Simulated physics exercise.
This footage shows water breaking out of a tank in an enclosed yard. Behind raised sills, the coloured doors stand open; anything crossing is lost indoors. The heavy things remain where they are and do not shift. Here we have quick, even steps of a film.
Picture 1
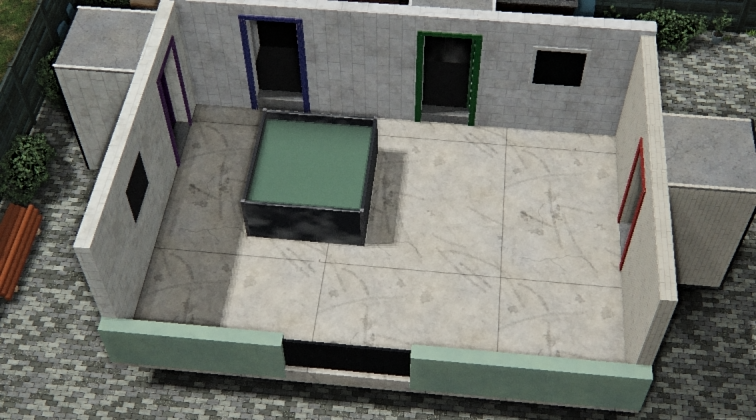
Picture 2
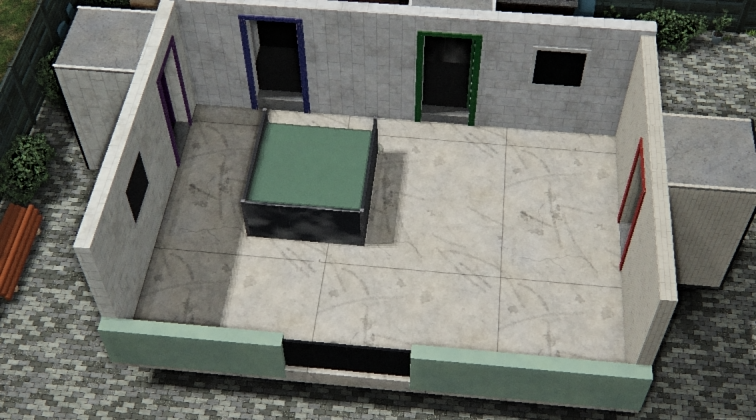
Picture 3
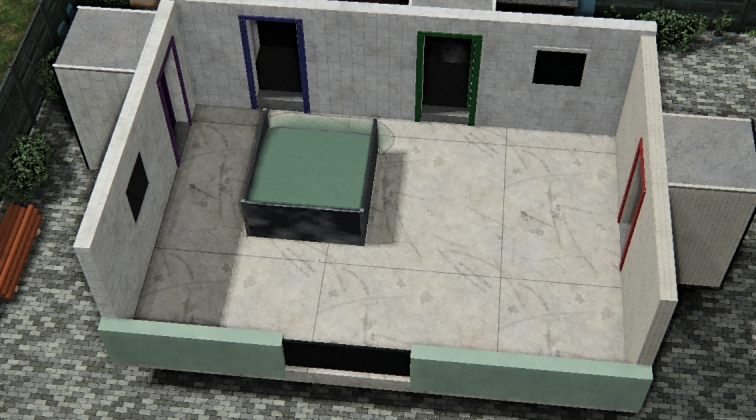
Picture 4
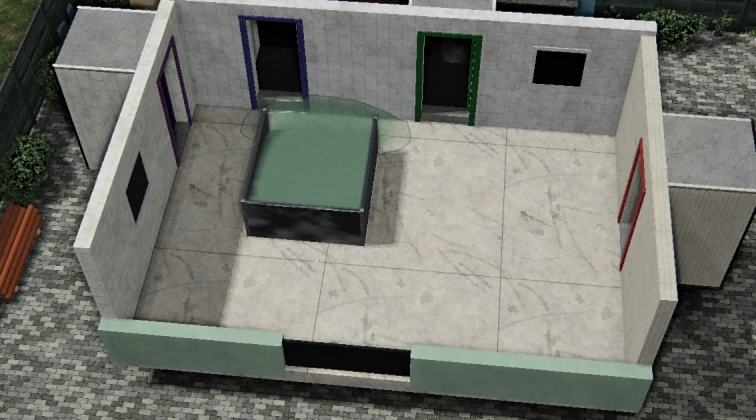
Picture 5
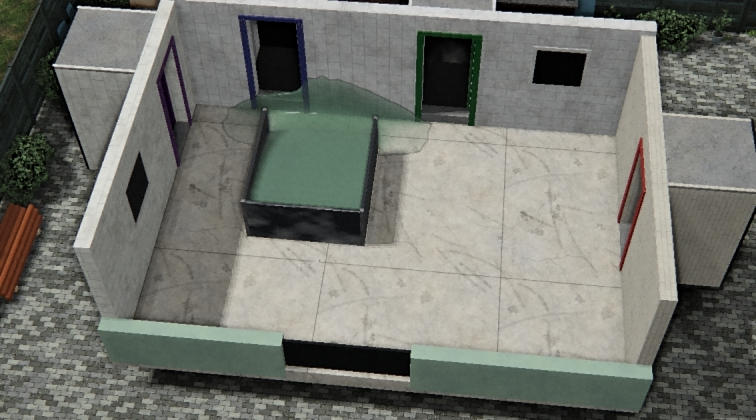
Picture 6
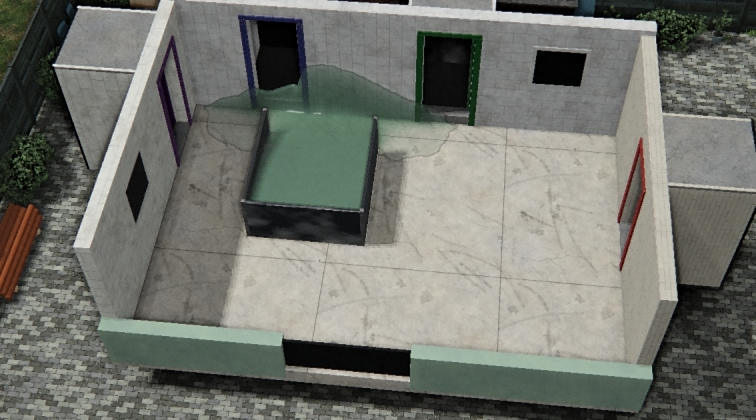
Greenish water poured from the far side of a tank in a walled yard, spreading along the back wall past the blue door and over to the green one.
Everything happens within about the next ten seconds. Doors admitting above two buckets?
One by one: Blue door: Too much water; red door: Too much water; purple door: Too much water; green door: Little enough water.
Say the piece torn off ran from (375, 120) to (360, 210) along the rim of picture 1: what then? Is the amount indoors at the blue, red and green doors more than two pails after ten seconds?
In short: Blue door stays under; red door takes more; green door keeps below it.
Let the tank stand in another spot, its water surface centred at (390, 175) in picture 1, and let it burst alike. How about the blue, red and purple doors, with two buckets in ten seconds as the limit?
Lab note - blue door remains within bounds; red door breaks the limit; purple door breaks the limit.
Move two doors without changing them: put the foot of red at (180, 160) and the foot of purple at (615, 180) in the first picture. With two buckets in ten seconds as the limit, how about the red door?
As I see it, the red door comes in higher.
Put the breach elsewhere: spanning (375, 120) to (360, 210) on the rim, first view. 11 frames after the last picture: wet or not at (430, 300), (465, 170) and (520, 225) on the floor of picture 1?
Taking the points in order: Swamped, swamped and swamped.
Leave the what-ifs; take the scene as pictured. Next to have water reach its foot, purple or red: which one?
Clearly the one in purple.
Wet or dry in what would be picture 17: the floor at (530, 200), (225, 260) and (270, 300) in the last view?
Result, as listed: Wetted / not wetted / not wetted.
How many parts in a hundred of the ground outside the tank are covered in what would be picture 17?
Estimate: Some 40 in a hundred.
A moment on, water covers 20 % of the floor; the blue door far over two buckets in, the red door not reached, the purple door under two buckets in, the green door under two buckets in.
Next, water covers 40 % of the floor; the blue door far over two buckets in, the red door wet at the sill, nothing in, the purple door over two buckets in, the green door under two buckets in.
Then, water covers 65 % of the floor; the blue door far over two buckets in, the red door over two buckets in, the purple door far over two buckets in, the green door under two buckets in.
Later, water covers 85 % of the floor; the blue door far over two buckets in, the red door over two buckets in, the purple door far over two buckets in, the green door under two buckets in.
In the end, water covers 100 % of the floor; the blue door far over two buckets in, the red door far over two buckets in, the purple door far over two buckets in, the green door under two buckets in.
